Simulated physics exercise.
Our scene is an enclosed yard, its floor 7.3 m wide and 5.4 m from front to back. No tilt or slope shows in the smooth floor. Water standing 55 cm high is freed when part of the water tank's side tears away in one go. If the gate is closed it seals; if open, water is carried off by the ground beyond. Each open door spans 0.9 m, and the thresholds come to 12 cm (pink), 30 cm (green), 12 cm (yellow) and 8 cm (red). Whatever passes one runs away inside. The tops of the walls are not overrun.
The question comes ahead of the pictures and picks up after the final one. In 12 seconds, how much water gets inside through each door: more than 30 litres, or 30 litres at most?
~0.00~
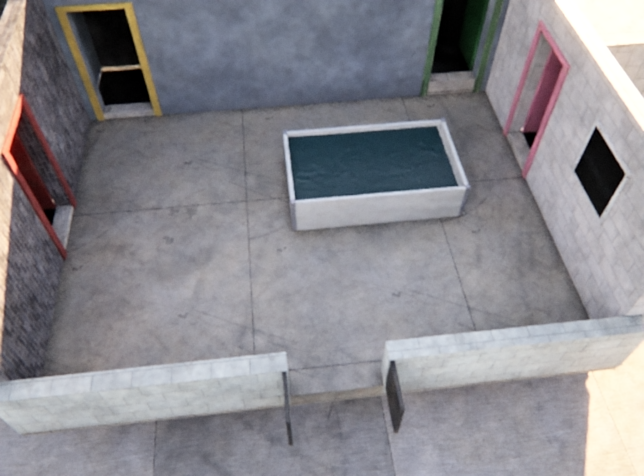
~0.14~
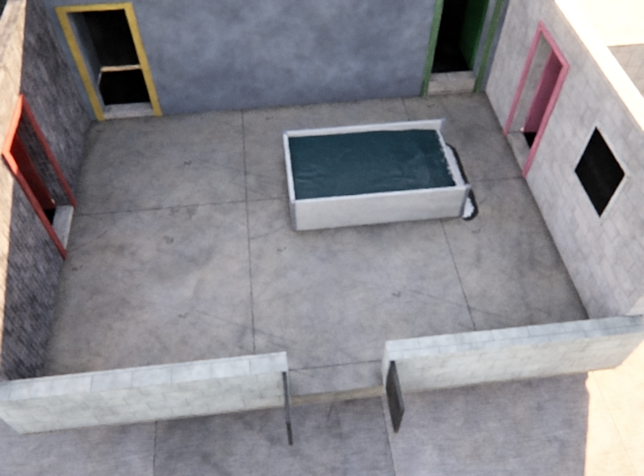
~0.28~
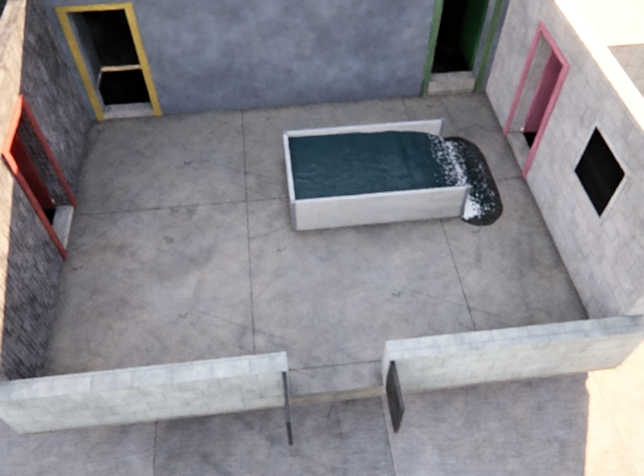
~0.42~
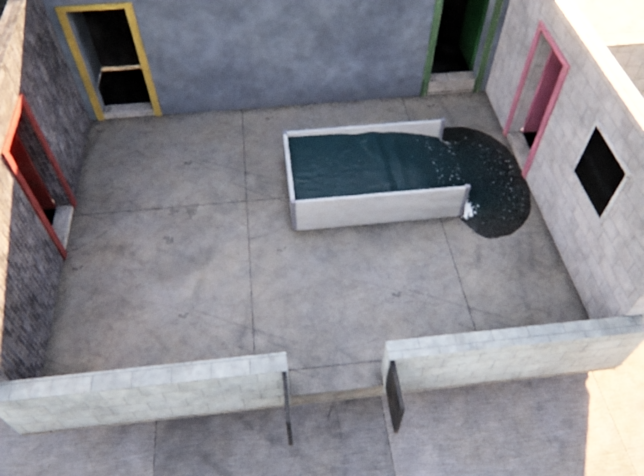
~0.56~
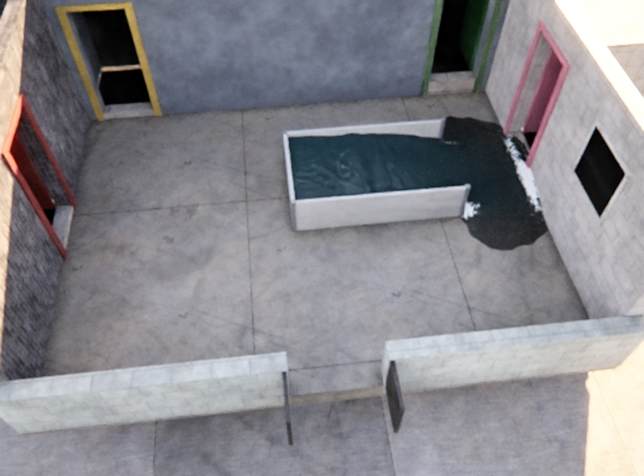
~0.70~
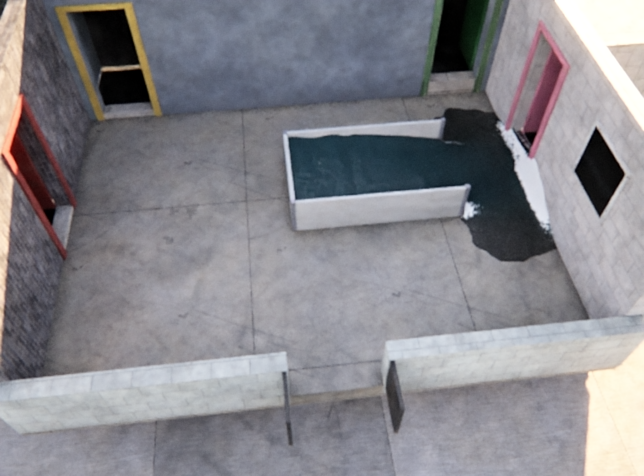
After that time: The pink door, more than 30 litres; the green door, 30 litres at most; the yellow door, 30 litres at most; the red door, 30 litres at most.
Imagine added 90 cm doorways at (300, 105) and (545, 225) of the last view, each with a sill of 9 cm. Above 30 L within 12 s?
Within it, exceeded.
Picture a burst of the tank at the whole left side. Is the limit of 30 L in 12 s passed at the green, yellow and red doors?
Then: Green short of it, yellow beyond it, red beyond it.
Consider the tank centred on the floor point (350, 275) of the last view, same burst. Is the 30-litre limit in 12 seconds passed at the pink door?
Lab note: Pink door, limit held.
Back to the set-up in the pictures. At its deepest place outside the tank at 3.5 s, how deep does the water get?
I'd put it at close to 26 cm.
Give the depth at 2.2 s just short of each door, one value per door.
Depths in centimetres - pink: 32, green: 21, yellow: 0, red: 0.
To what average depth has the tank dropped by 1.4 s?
Mean depth: About 35 cm.
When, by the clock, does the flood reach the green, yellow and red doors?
Green: 1.3 s; yellow: 5.0 s; red: 6.5 s.
After 1.4 s water covers 10 % of the floor and is deepest (36 cm) near (518, 179); pink door 33 cm at the sill, 79 L in, green door 5 cm at the sill, 0 L in, yellow door not reached, red door not reached.
After 2.2 s water covers 20 % of the floor and is deepest (34 cm) near (522, 187); pink door 32 cm at the sill, 186 L in, green door 21 cm at the sill, 0 L in, yellow door not reached, red door not reached.
After 3.5 s water covers 35 % of the floor and is deepest (26 cm) near (481, 97); pink door 22 cm at the sill, 298 L in, green door 22 cm at the sill, 0 L in, yellow door not reached, red door not reached.
After 7.0 s water covers 95 % of the floor and is deepest (13 cm) near (89, 133); pink door 8 cm at the sill, 325 L in, green door 9 cm at the sill, 0 L in, yellow door 7 cm at the sill, 0 L in, red door 7 cm at the sill, 0 L in.
After 12.0 s water covers 95 % of the floor and is deepest (8 cm) near (140, 394); pink door 4 cm at the sill, 325 L in, green door 4 cm at the sill, 0 L in, yellow door 7 cm at the sill, 0 L in, red door 5 cm at the sill, 5 L in.
